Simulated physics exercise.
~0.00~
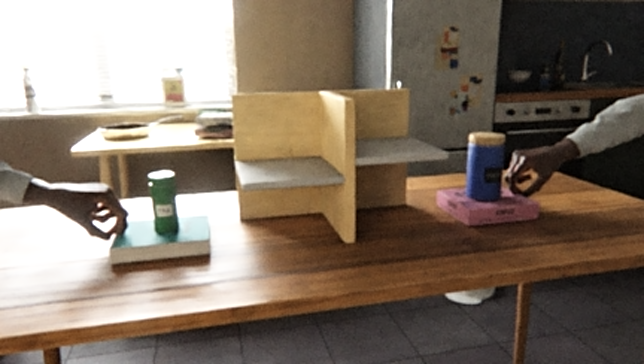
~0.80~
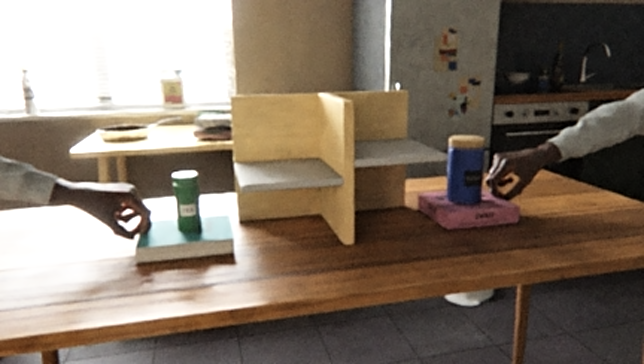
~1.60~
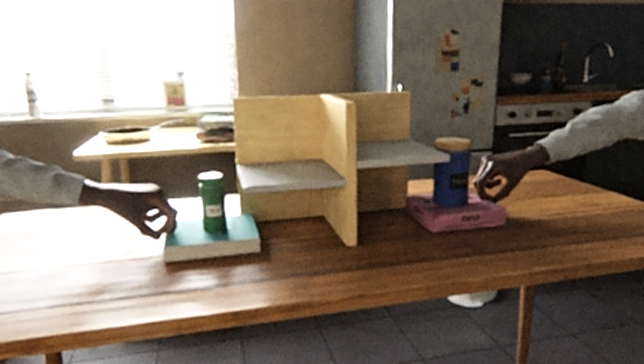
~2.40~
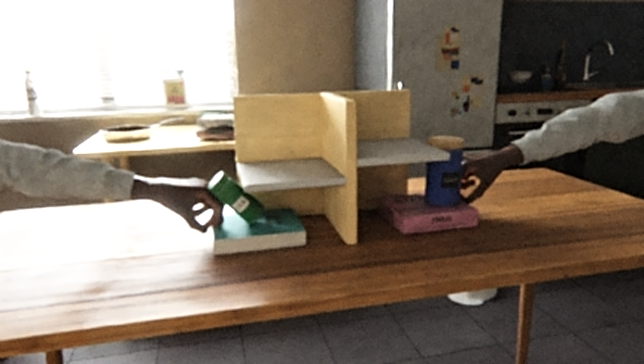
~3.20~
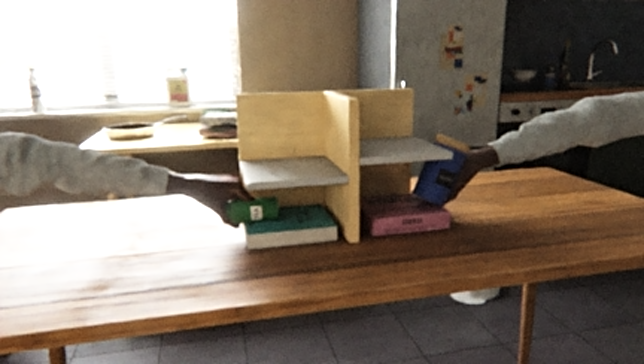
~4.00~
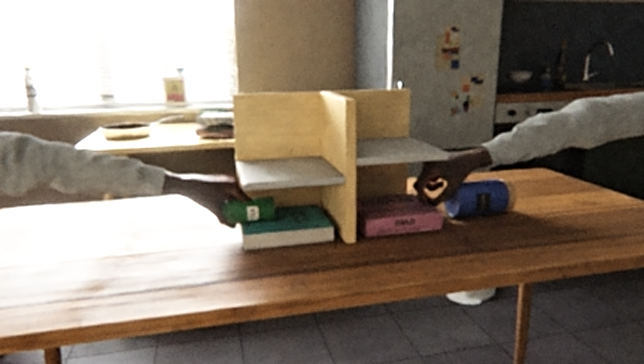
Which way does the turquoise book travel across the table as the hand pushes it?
The turquoise book slides to the right, ending up beneath the shelf on the left side of the rack.
Two hands push loaded trays under shelves, and the green shaker and blue jar topple.
